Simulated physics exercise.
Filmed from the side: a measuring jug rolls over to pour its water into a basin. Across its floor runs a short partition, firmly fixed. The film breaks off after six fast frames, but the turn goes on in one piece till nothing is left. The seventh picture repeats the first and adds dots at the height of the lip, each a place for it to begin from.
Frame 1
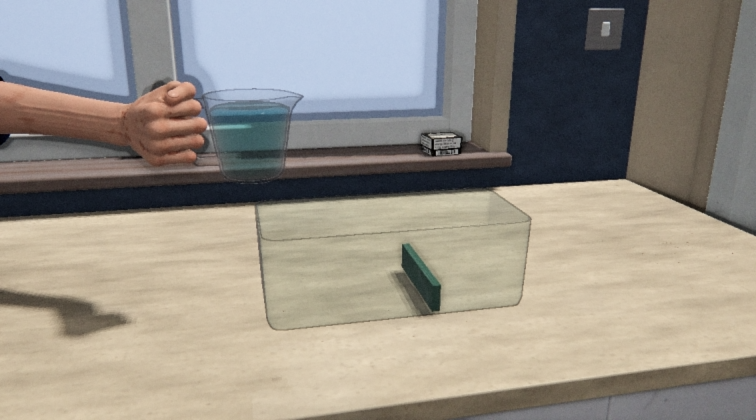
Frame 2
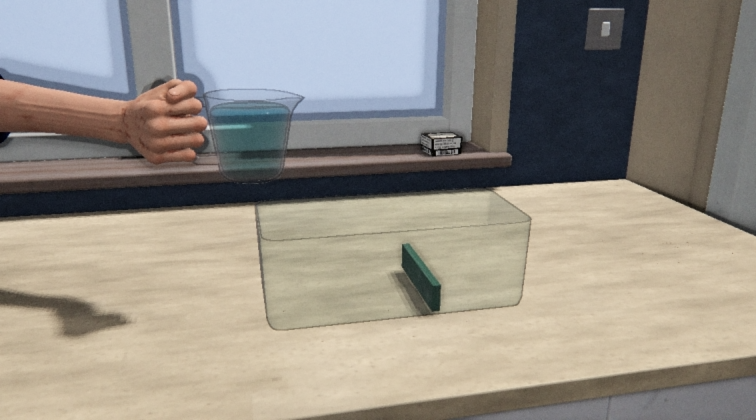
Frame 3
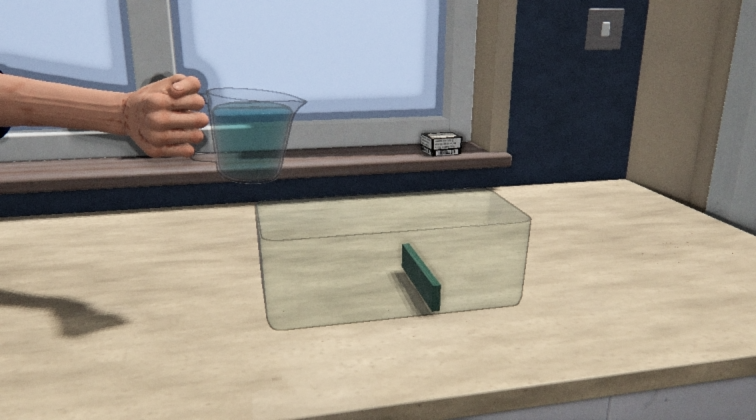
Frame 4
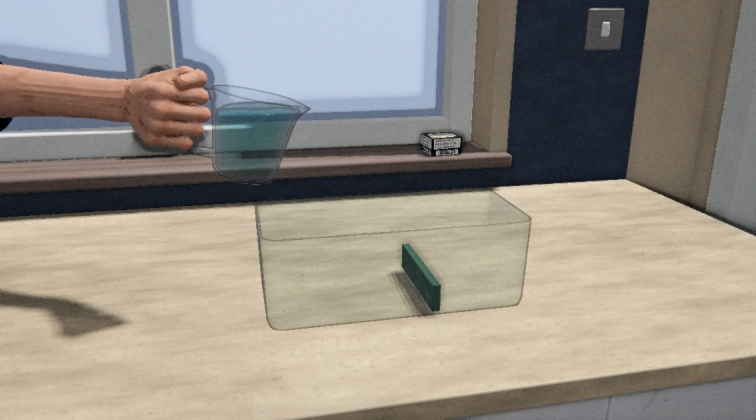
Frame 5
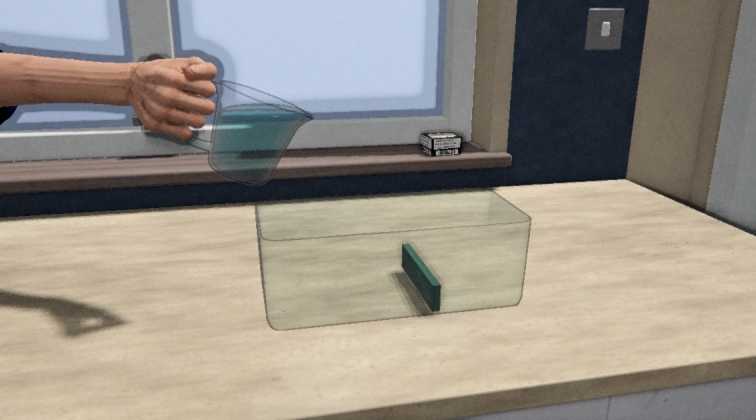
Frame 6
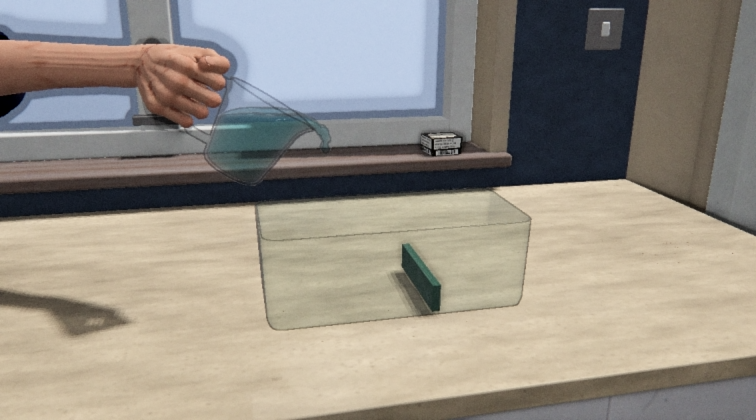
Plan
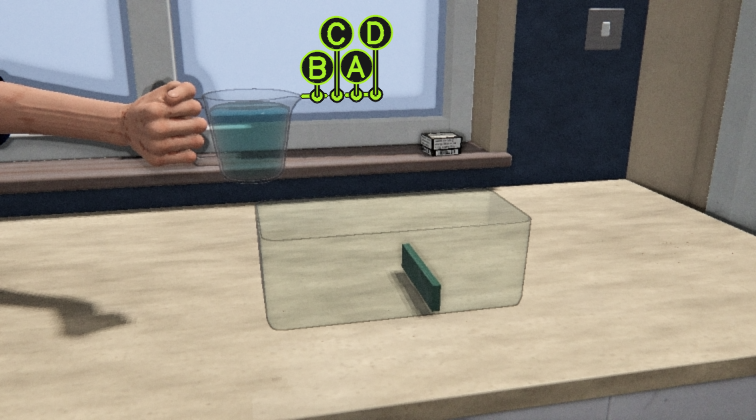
A hand tilts a clear jug rightward until blue water starts flowing over its lip.
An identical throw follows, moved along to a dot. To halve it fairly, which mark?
Take D.
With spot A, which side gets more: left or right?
The left one.
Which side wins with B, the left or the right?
More ends on the left.
On the marked copy, A at (356, 94); B at (317, 95); C at (336, 95); D at (375, 94).
With A, about 90 % ends left of the wall and 9 % right of it.
With B, about 93 % ends left of the wall and 6 % right of it.
With C, about 92 % ends left of the wall and 6 % right of it.
With D, about 52 % ends left of the wall and 47 % right of it.
